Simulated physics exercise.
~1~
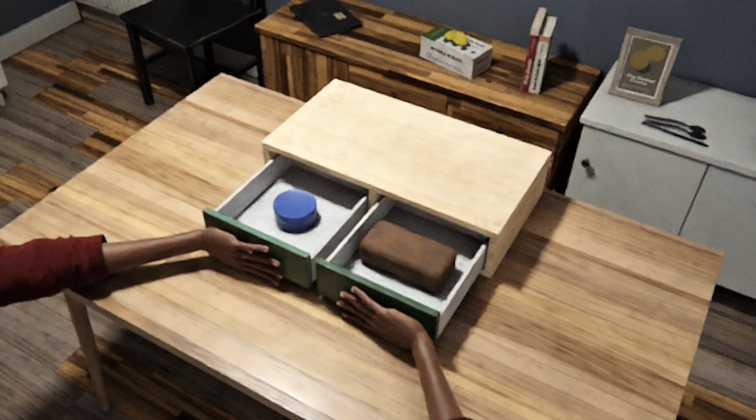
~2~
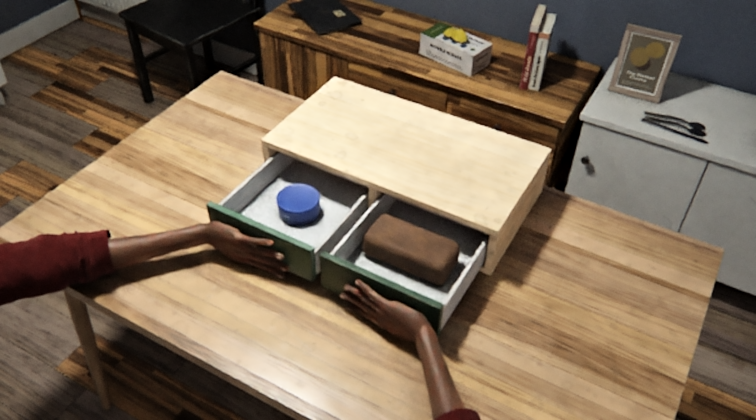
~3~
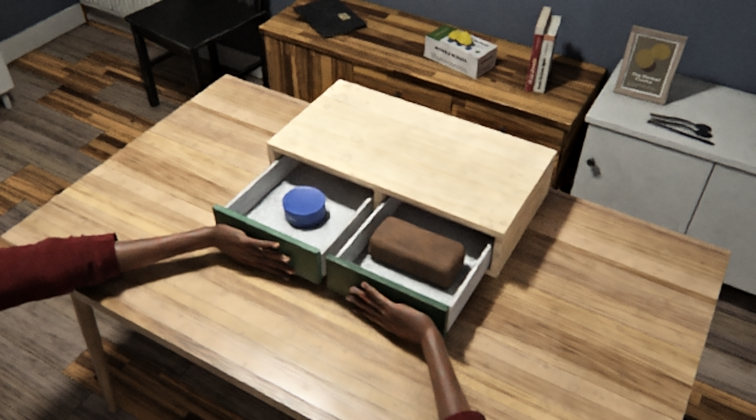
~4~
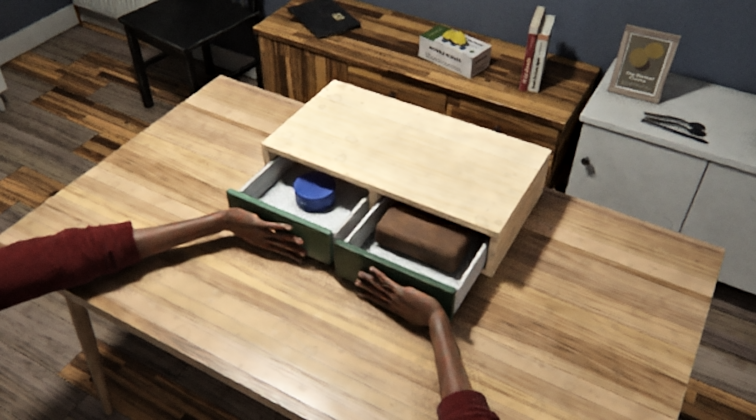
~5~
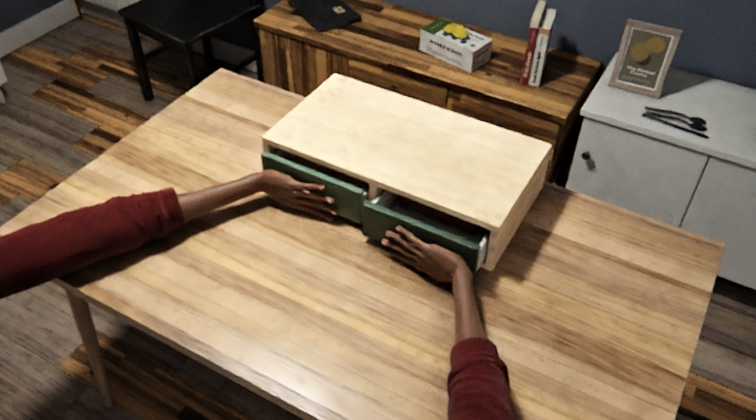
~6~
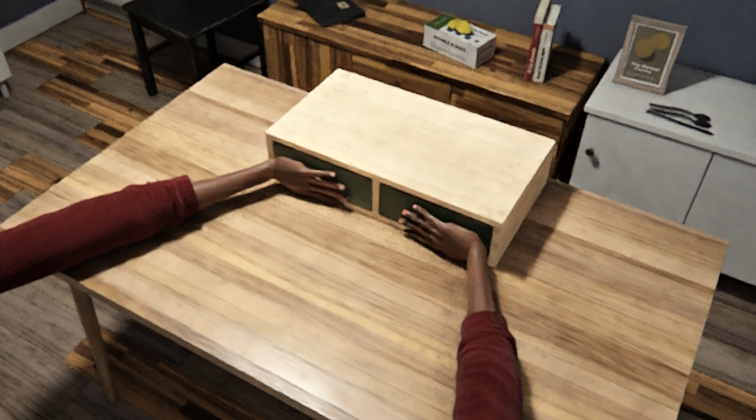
Two green-fronted drawers stand open side by side in a pale wooden chest on a wooden table, seen from above by a gently swaying camera. The left drawer holds a round blue tub, and the right one holds a brown loaf. Behind are a dark chair, a wooden sideboard with books and a box, and a white cabinet with a framed print. Two hands in dark red sleeves rest against the drawer fronts, then push both inward together. The tub and loaf slide out of sight beneath the top, and both drawers end up closed, hands still on them.
